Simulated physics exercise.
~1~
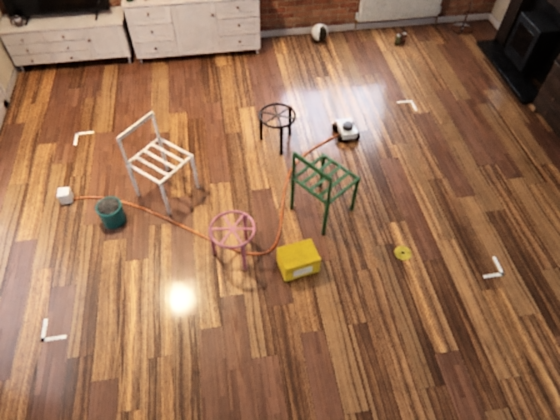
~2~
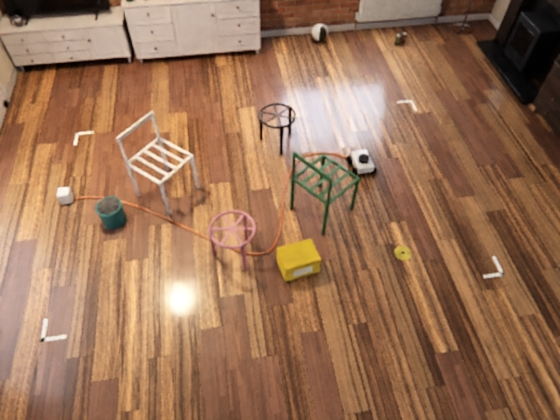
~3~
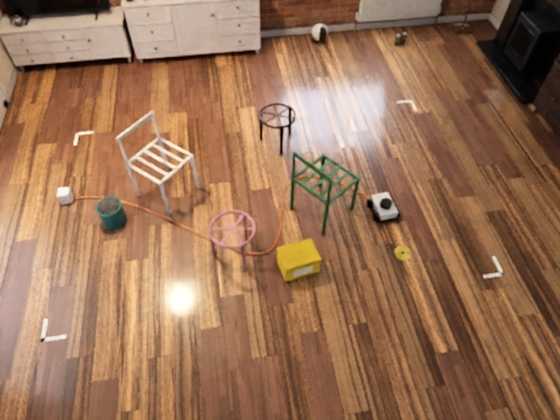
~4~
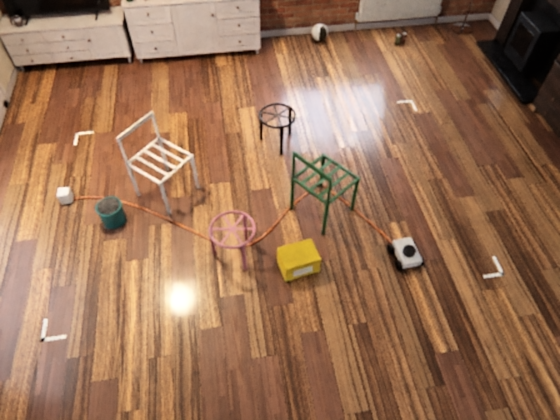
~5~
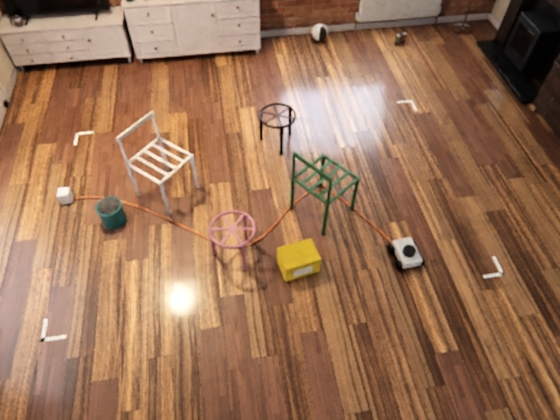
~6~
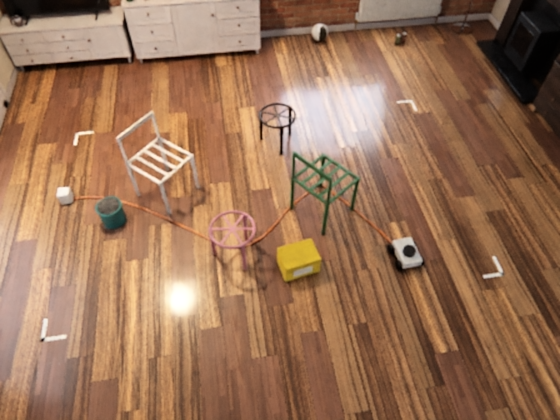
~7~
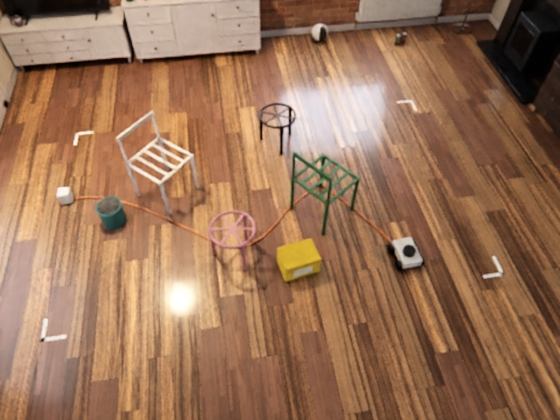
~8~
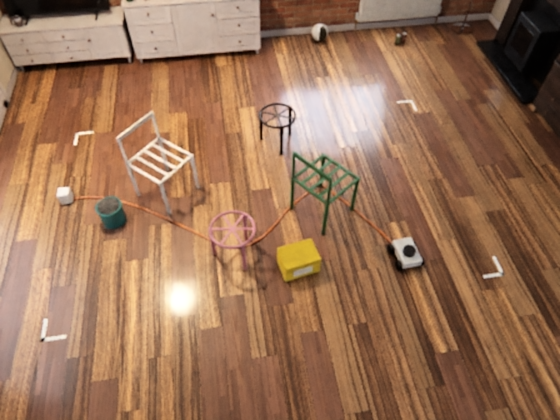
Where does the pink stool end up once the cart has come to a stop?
The pink stool is still in its original spot, to the left of the yellow box. It stays put while the cart moves.
The footage shows a small white and black cart trailing an orange lead across a wooden floor scattered with chairs, stools, a teal pot and a yellow box. It moves right and down past the green chair, then stops beyond the yellow box while the furniture stays in place.
